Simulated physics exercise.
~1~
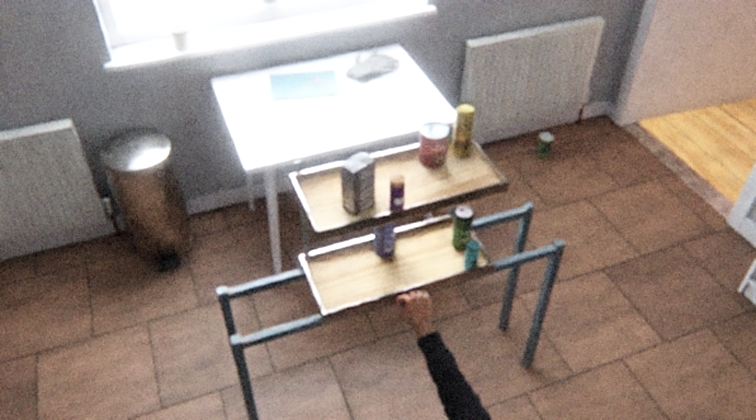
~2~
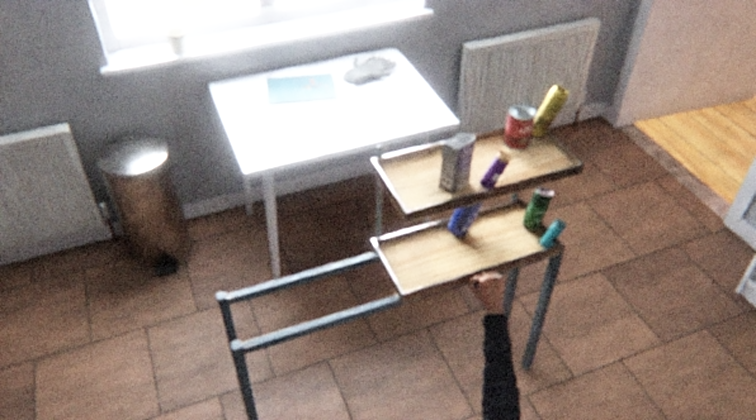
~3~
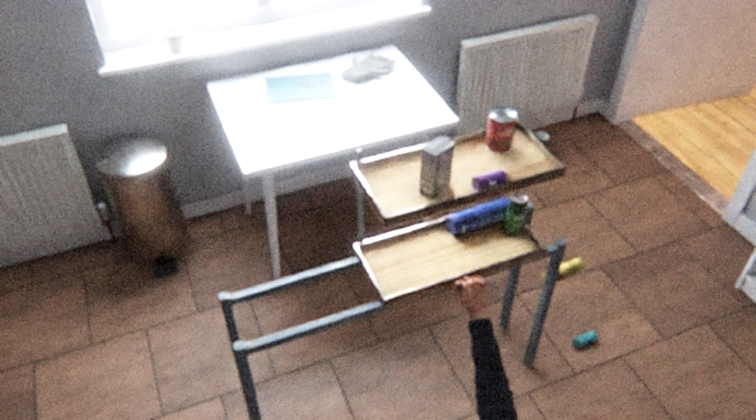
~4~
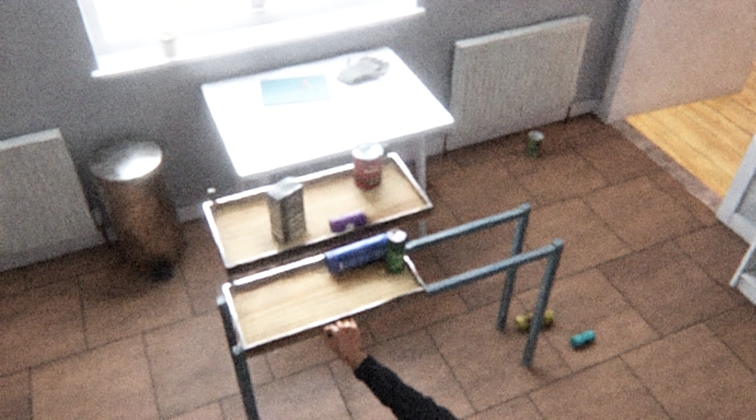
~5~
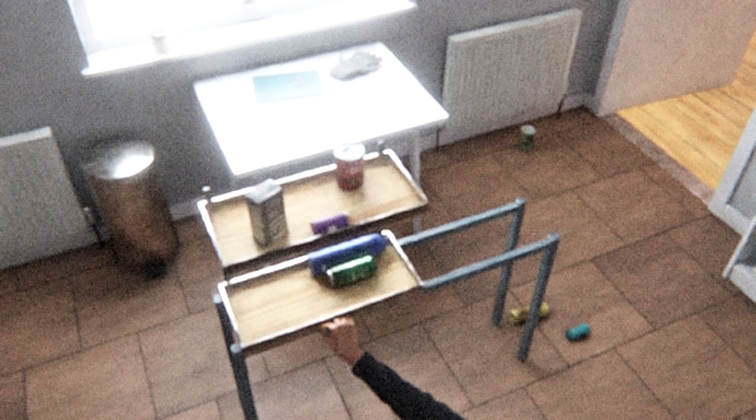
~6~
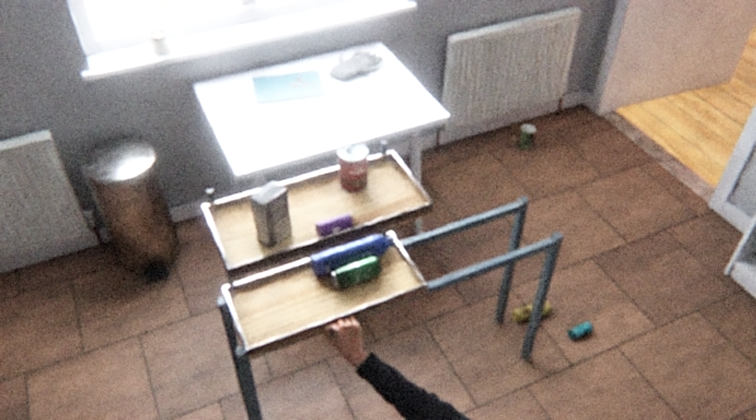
A hand slides the tray rack right, then left, toppling several containers and dropping two.
